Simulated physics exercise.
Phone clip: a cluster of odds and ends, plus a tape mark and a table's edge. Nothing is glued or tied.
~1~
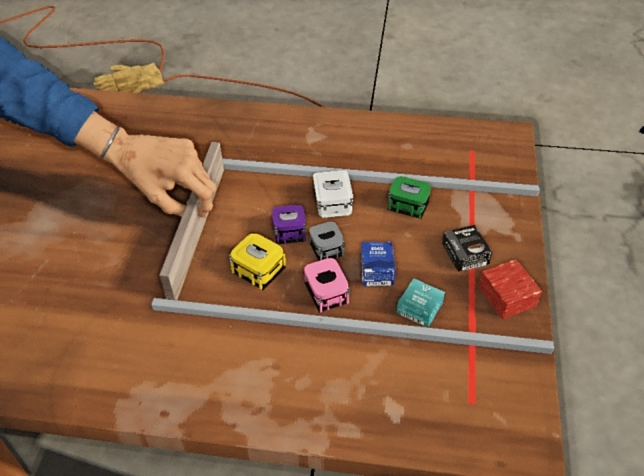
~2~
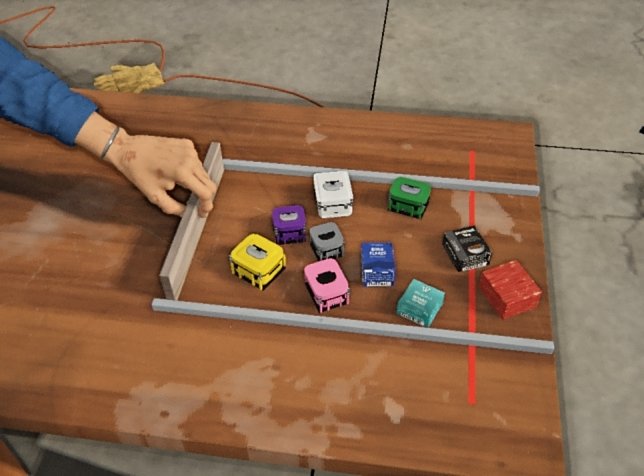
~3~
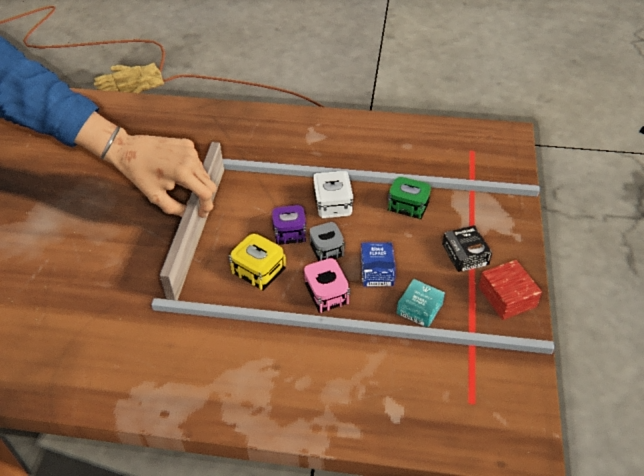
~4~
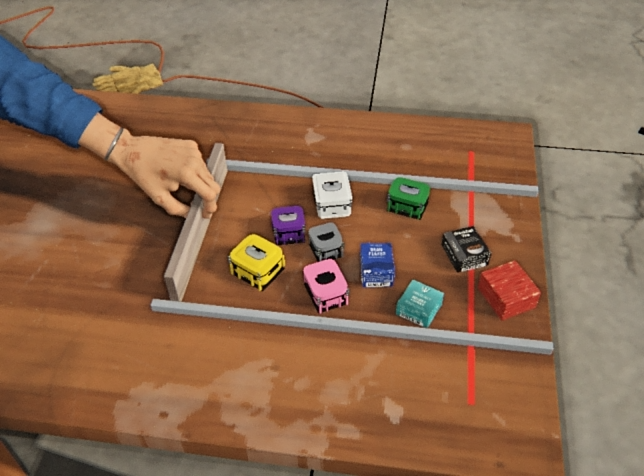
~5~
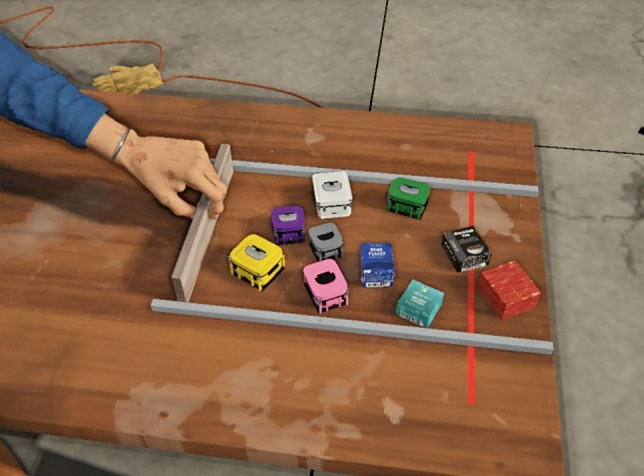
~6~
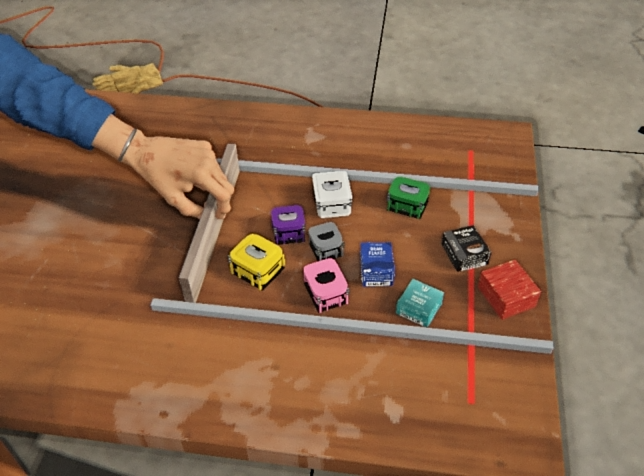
A hand in a blue sleeve grips an upright board at the left of a wooden table, seen from above at an angle, with concrete floor beyond. Between two pale rails sit yellow, purple, white, grey, pink and green cases, with blue, turquoise, black and red boxes farther right near a red tape line. The board, still at first, slides slightly right while the objects and view stay still.
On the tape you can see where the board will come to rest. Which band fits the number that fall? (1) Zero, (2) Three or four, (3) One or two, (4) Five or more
Answer: 3.
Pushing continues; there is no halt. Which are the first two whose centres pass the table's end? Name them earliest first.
Order, earliest first: Red block, black box.
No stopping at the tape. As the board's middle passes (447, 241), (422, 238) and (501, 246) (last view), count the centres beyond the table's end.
0; 0; 6.
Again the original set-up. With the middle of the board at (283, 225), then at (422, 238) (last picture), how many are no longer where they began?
In order, the tallies are 4 and 10.
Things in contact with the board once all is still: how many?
At rest, 4 are in contact.
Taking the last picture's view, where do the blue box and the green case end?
The first one ends at (532, 281), the second at (526, 206).
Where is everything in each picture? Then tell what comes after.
Red block (509, 289); black box (466, 248); turquoise box (421, 303); board (195, 217); tape (472, 257), in the first frame.
Black box (467, 248); board (195, 217), in the second frame.
Turquoise box (421, 303); green case (409, 197), in the third frame.
Red block (509, 290); grey case (326, 243), in the fourth frame.
Black box (466, 249); blue box (377, 265), in the fifth frame.
Red block (509, 289); black box (466, 248); turquoise box (420, 303); board (212, 219); tape (471, 257), in the sixth frame.
A little later, none off yet; red block at rest near (509, 289); black box at rest near (466, 248); turquoise box at rest near (420, 303).
Next, none off yet; red block at rest near (509, 289); black box at rest near (468, 248); turquoise box shifted about its own width near (441, 311).
When it is over, the number that fall off is one or two; down, black box and red block.
